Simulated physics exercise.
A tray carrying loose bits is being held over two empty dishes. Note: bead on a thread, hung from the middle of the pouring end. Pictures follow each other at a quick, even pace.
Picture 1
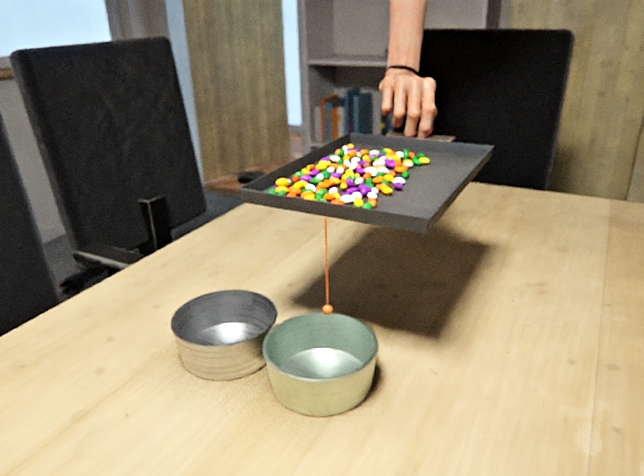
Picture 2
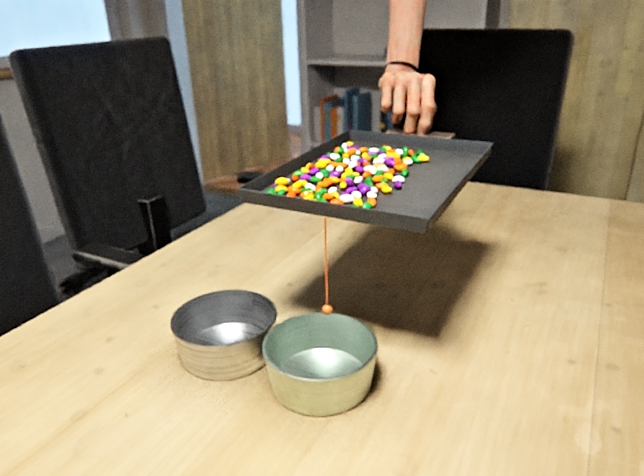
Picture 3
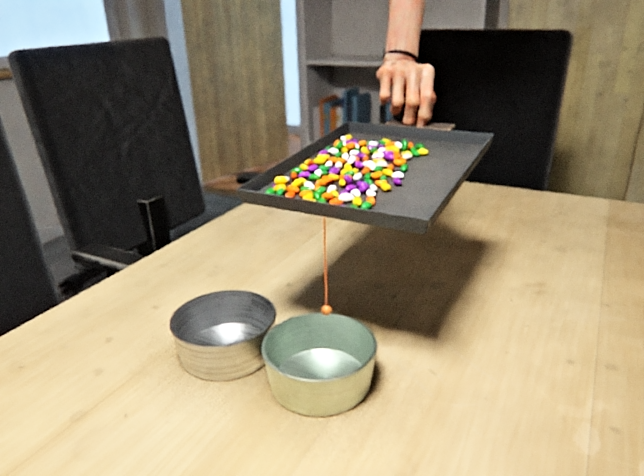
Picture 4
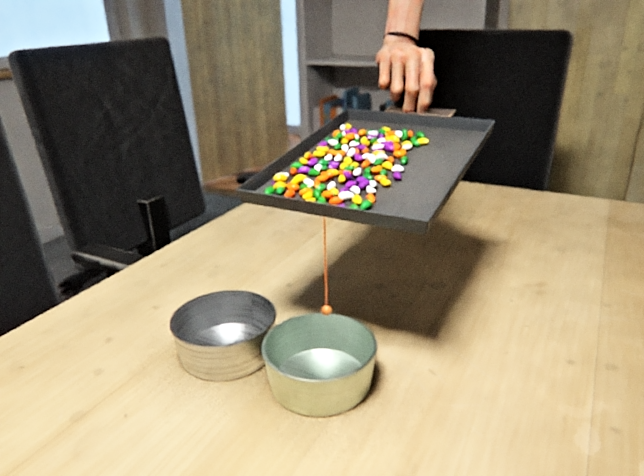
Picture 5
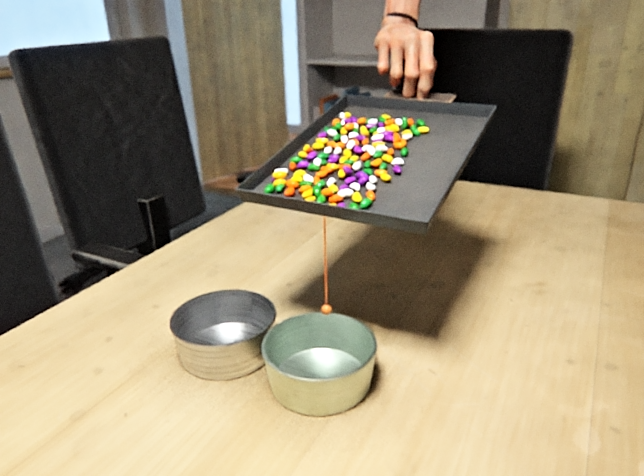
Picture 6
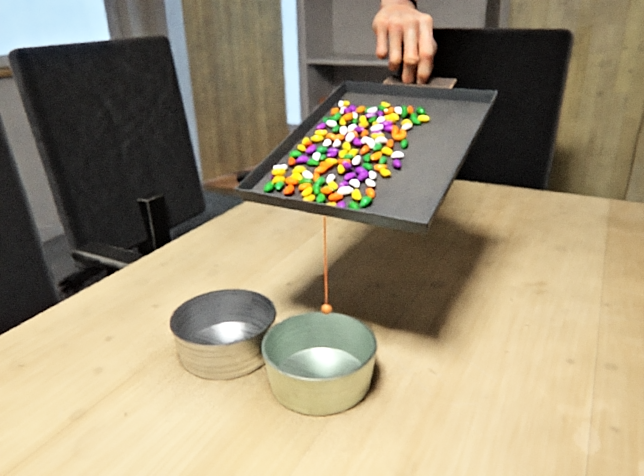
A hand raises the far end of a dark tray of colourful candies above two bowls.
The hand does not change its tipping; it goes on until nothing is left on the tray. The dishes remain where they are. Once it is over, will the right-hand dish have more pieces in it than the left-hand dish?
Yes.
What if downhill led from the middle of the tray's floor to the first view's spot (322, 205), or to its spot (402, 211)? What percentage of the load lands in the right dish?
First case: 30 %; second case: 30 %.
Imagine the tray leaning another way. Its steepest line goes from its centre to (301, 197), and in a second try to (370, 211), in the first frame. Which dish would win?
Try 1: The left-side dish; try 2: The right-side dish.
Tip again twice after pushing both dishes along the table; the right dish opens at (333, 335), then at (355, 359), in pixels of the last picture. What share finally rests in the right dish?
It would be near 20 per cent first and near 40 per cent second.
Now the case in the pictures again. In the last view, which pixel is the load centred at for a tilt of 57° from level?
(317, 166).
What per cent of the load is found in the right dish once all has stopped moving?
It comes to roughly 40 percent of the load.
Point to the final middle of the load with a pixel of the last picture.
Last view, centre at rest - approx. (301, 385).
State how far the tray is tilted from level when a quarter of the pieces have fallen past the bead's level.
Roughly 110°.
Soon after the last picture, tray tipped steeply; all on the tray.
A little later, tray tipped right over; nearly all on the tray; a stray few outside both.
Later still, tray tipped past a quarter turn; about a third in the right dish; about a quarter in the left dish; about a third outside both.
At rest, tray tipped past a quarter turn; about a third in the right dish; about a quarter in the left dish; about a third outside both.
